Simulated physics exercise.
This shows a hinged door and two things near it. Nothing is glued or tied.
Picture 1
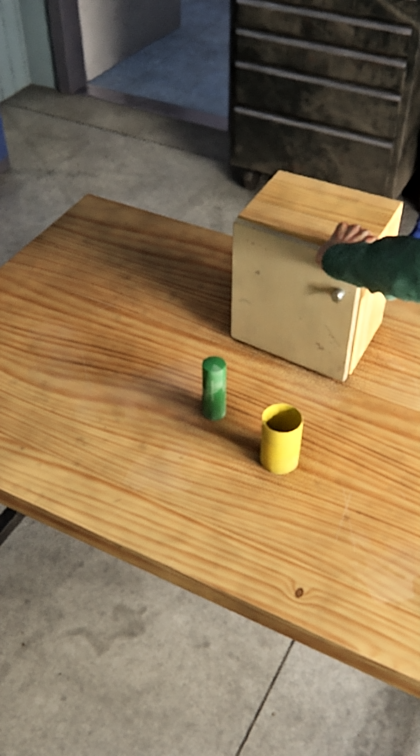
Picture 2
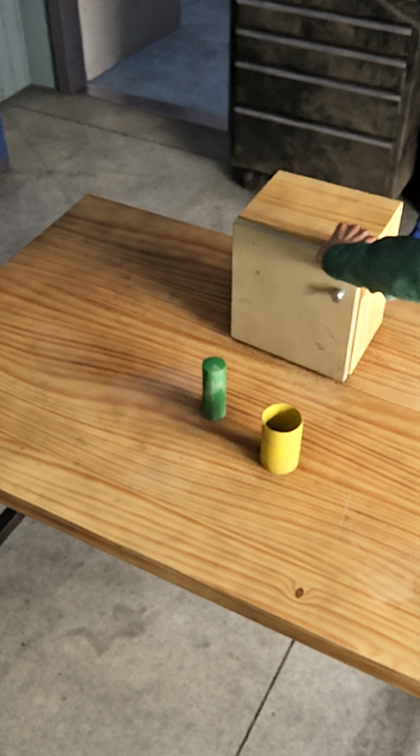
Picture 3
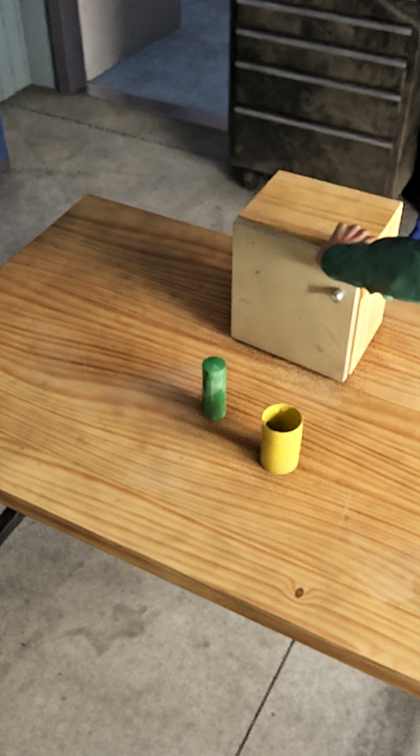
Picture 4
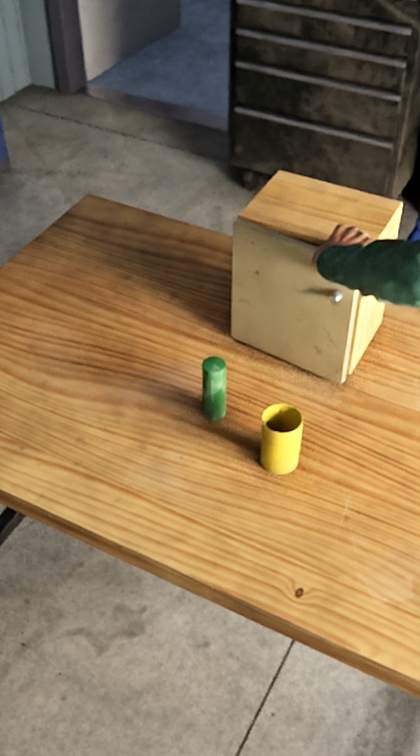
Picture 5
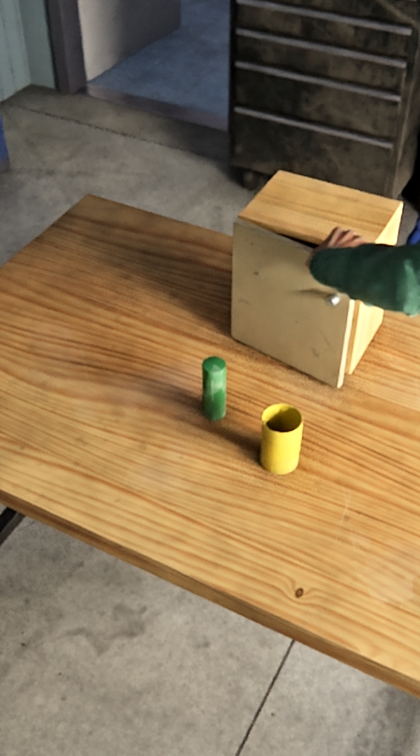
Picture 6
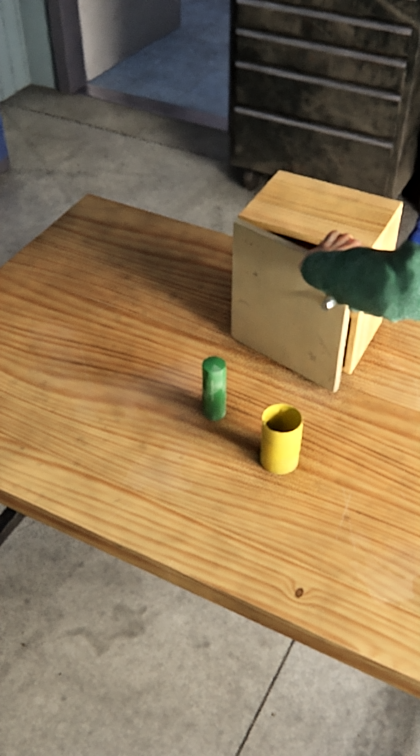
Hand in green sleeve slowly pulling a small wooden cabinet's door slightly open, a green cylinder and yellow beaker standing still nearby.
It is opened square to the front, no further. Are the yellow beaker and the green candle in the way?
In the end the yellow beaker remains where it is; the green candle is pushed along.
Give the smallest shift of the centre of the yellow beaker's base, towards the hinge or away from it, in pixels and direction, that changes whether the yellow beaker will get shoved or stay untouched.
Roughly 20 pixels up.
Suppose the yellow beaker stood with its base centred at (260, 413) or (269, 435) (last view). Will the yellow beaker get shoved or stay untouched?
The yellow beaker is struck; gets shoved.
Then, 1.52 s past the last view, door 75° open; yellow beaker at rest near (281, 440); green candle travelled about its own width near (196, 387).
Finally, the yellow beaker escapes contact, near (281, 440); the green candle gets knocked, near (168, 381).
